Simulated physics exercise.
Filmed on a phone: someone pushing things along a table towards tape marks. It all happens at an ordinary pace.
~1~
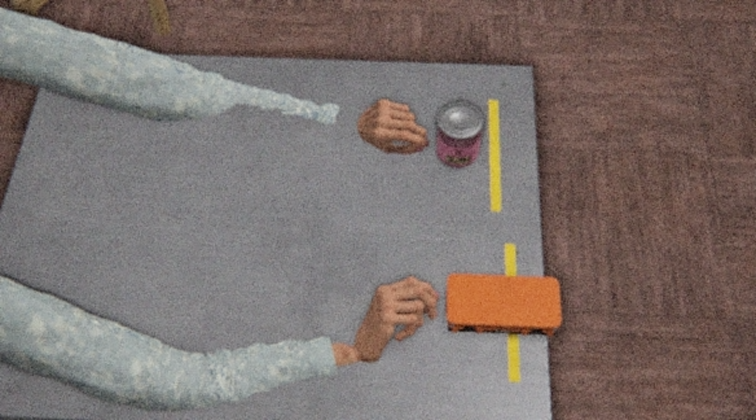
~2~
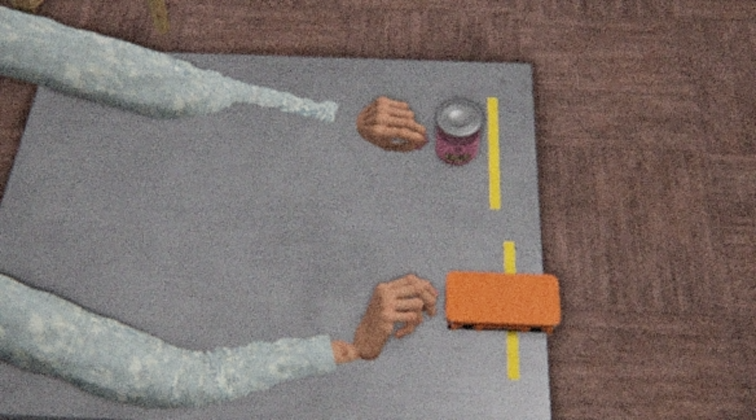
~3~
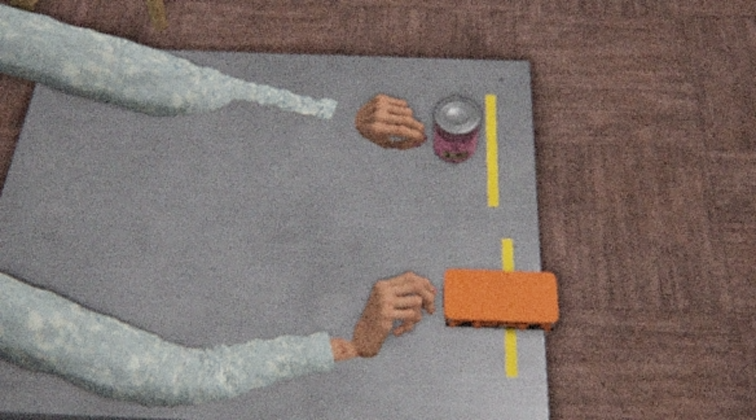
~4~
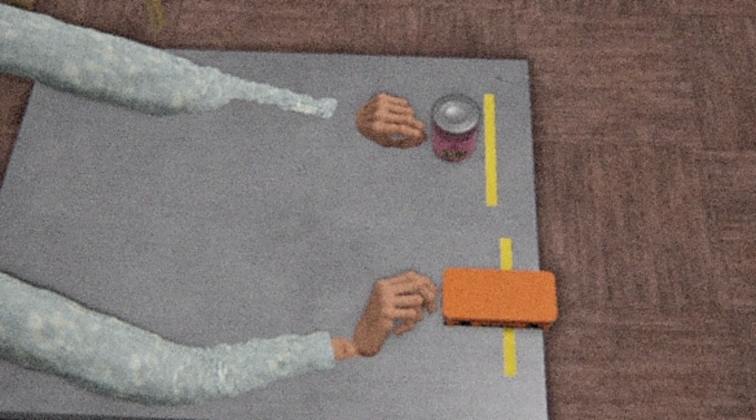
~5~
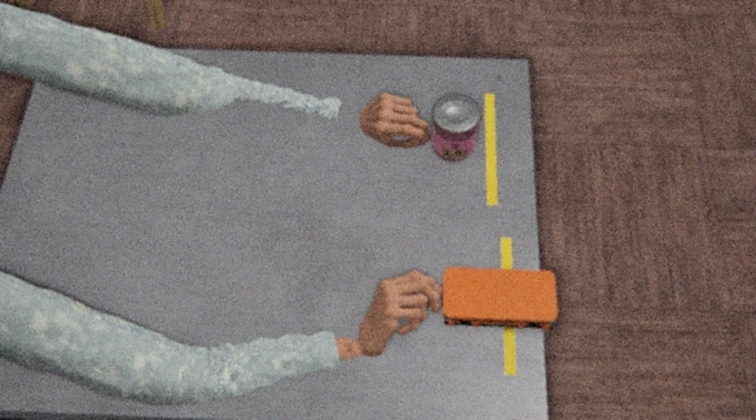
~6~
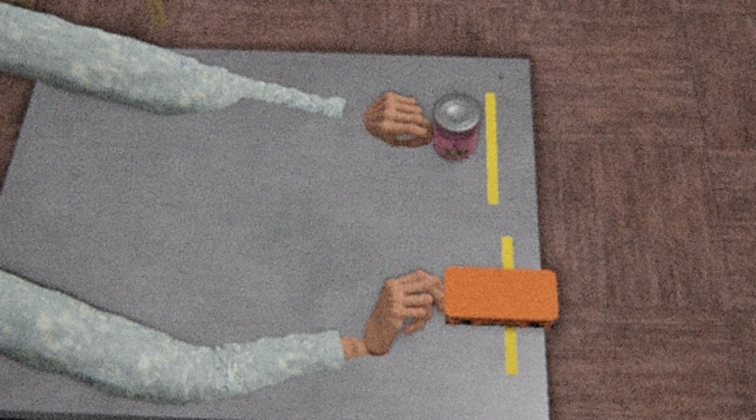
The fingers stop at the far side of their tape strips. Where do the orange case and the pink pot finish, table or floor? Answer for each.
Outcome: The orange case goes over the edge and the pink pot stays on the table.
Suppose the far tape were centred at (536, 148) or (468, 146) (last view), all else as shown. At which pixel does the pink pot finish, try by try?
Close to (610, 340) and (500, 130).
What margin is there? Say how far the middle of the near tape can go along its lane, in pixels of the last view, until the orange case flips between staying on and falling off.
A shift of 16 pixels, going left.
Then, 1.46 s past the last view, orange case leaning 11° off how it started near (569, 303); pink pot travelled about its own width near (518, 132).
Then, 1.70 s past the last view, orange case in the air near (558, 367); pink pot travelled about its own width near (521, 132).
Then, 1.88 s past the last view, orange case in the air; pink pot travelled about its own width near (521, 132).
Finally, the orange case falls off the table; the pink pot remains on top, near (521, 132).
